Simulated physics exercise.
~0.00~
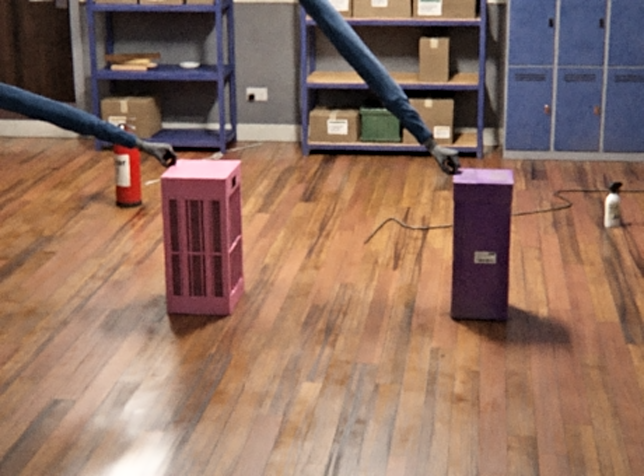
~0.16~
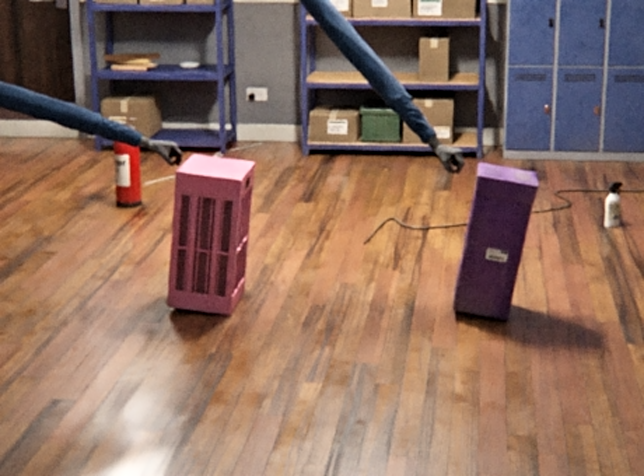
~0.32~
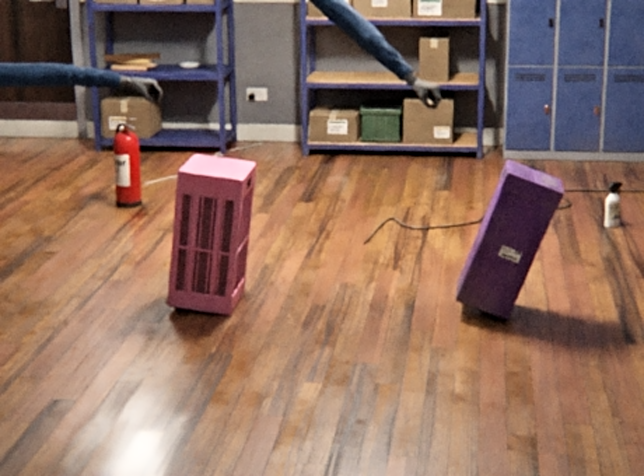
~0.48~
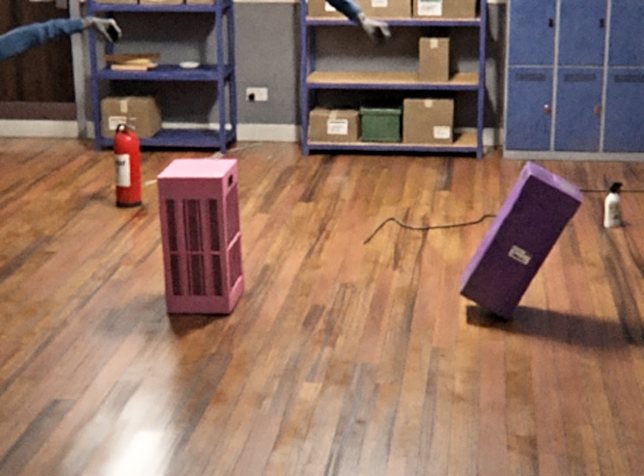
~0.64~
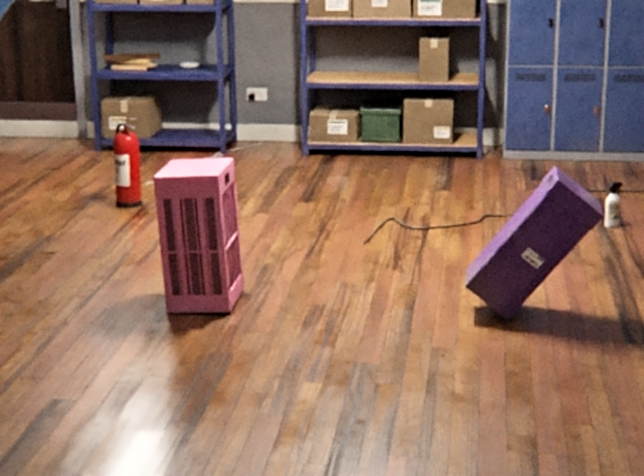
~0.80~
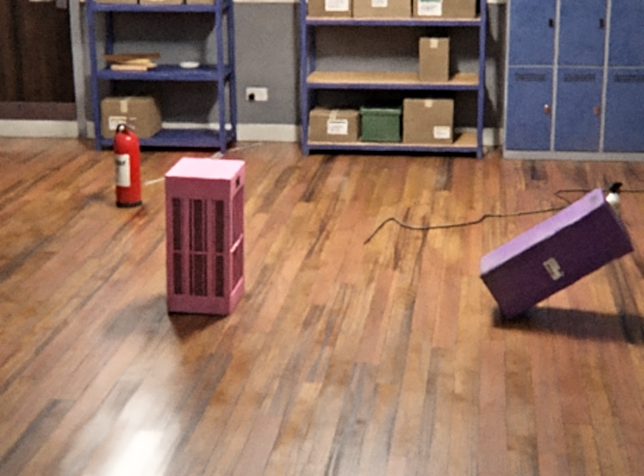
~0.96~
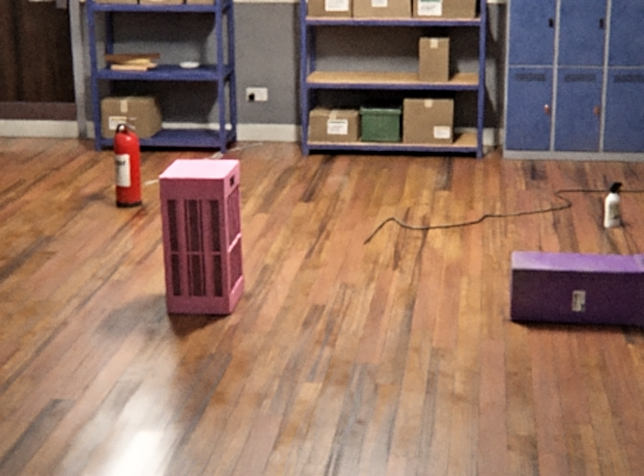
Two gloved hands shoving a pink crate and a purple tote rightward, the crate rocking back upright, the tote toppling onto its side.
